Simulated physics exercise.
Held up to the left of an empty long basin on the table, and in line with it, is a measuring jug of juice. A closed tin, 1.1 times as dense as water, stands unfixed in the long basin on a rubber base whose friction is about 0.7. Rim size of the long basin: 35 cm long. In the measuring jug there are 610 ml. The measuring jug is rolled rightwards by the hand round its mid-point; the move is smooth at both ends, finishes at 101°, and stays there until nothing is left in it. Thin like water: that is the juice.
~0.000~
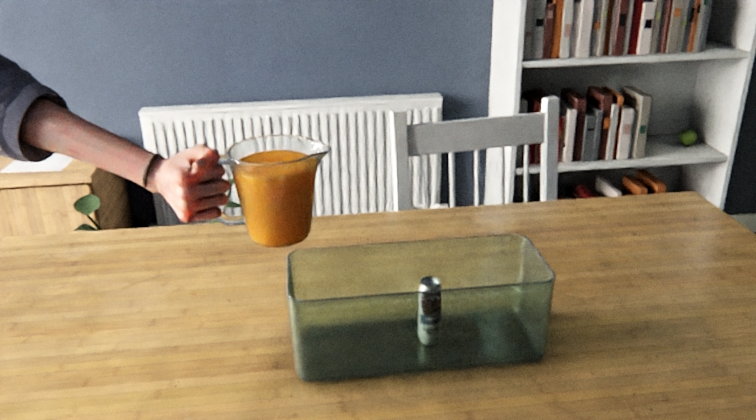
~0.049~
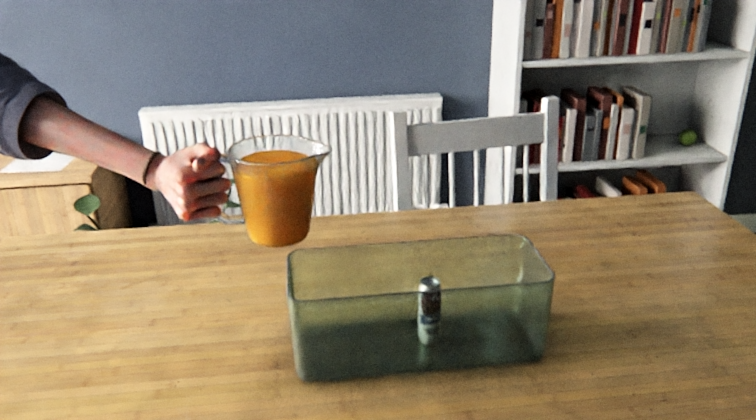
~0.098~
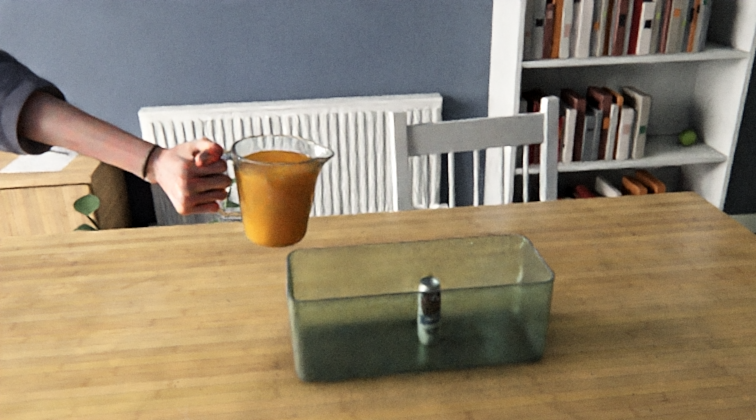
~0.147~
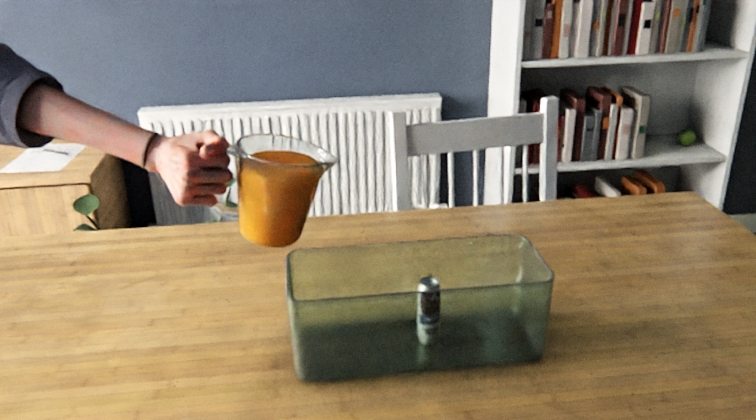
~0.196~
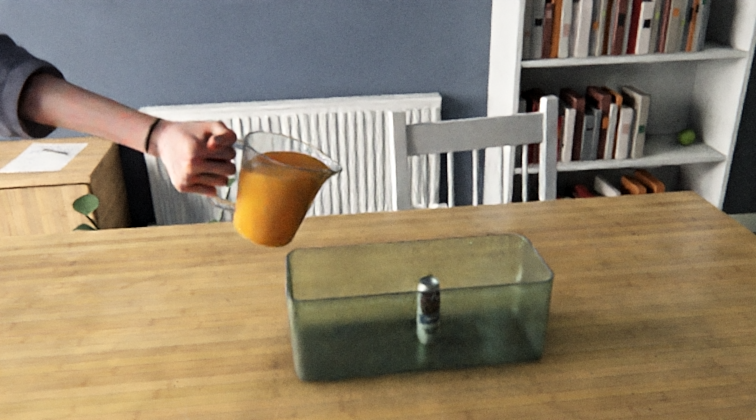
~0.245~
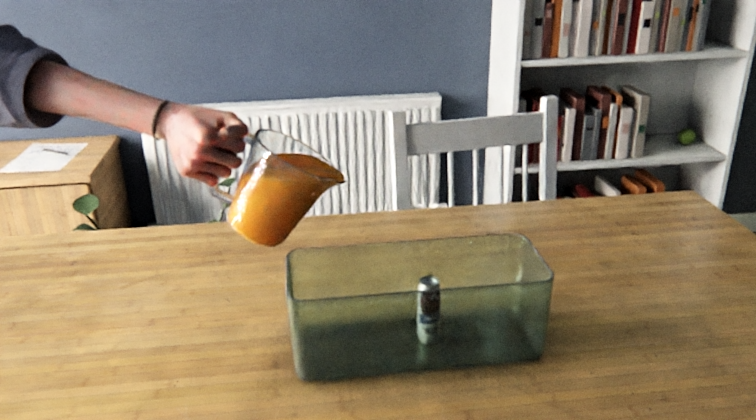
A hand holds a jug of orange juice beside a long basin and smoothly tilts it rightwards.
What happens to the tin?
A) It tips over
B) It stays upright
The answer is B.
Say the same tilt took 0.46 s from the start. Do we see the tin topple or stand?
Result: Tin still standing.
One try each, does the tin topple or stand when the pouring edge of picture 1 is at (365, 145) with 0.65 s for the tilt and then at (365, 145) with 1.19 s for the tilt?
First it tips over; then it tips over.
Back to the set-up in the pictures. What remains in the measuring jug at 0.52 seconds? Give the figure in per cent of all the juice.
Roughly 52 per cent.
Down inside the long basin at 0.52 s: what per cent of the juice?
About 26%.
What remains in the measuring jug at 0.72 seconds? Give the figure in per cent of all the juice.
Remaining share: Approx. 12 %.
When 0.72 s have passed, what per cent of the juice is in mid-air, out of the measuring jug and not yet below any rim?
Estimate: About 10 in a hundred.
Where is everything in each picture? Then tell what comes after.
The first frame shows tilt 0°; pouring edge (331, 147); surface from (234, 163) to (317, 159); the long basin's rim runs from (288, 276) to (540, 257); the tin's top is at (430, 284).
The second frame shows tilt 1°; pouring edge (332, 149); surface from (234, 163) to (317, 160).
The third frame shows tilt 6°; pouring edge (335, 153); surface from (237, 161) to (319, 161).
The fourth frame shows tilt 12°; pouring edge (339, 159); surface from (240, 161) to (322, 163).
The fifth frame shows tilt 21°; pouring edge (343, 169); surface from (243, 164) to (331, 165).
The sixth frame shows tilt 31°; pouring edge (346, 180); surface from (243, 175) to (343, 174); 1 per cent is over the edge.
Then, 0.52 s in, the tilt is 91° and 52 per cent is still to pour; the tin stands where it began.
Then, 0.72 s in, the tilt is 101° and 11 per cent is still to pour; the tin stands where it began.
Then, 0.92 s in, the tilt is 101° and 1 per cent is still to pour; the tin stands where it began.
Then, 1.15 s in, the tilt is 101° and 0 per cent is still to pour; the tin stands where it began.
Finally, the tin stands where it began.
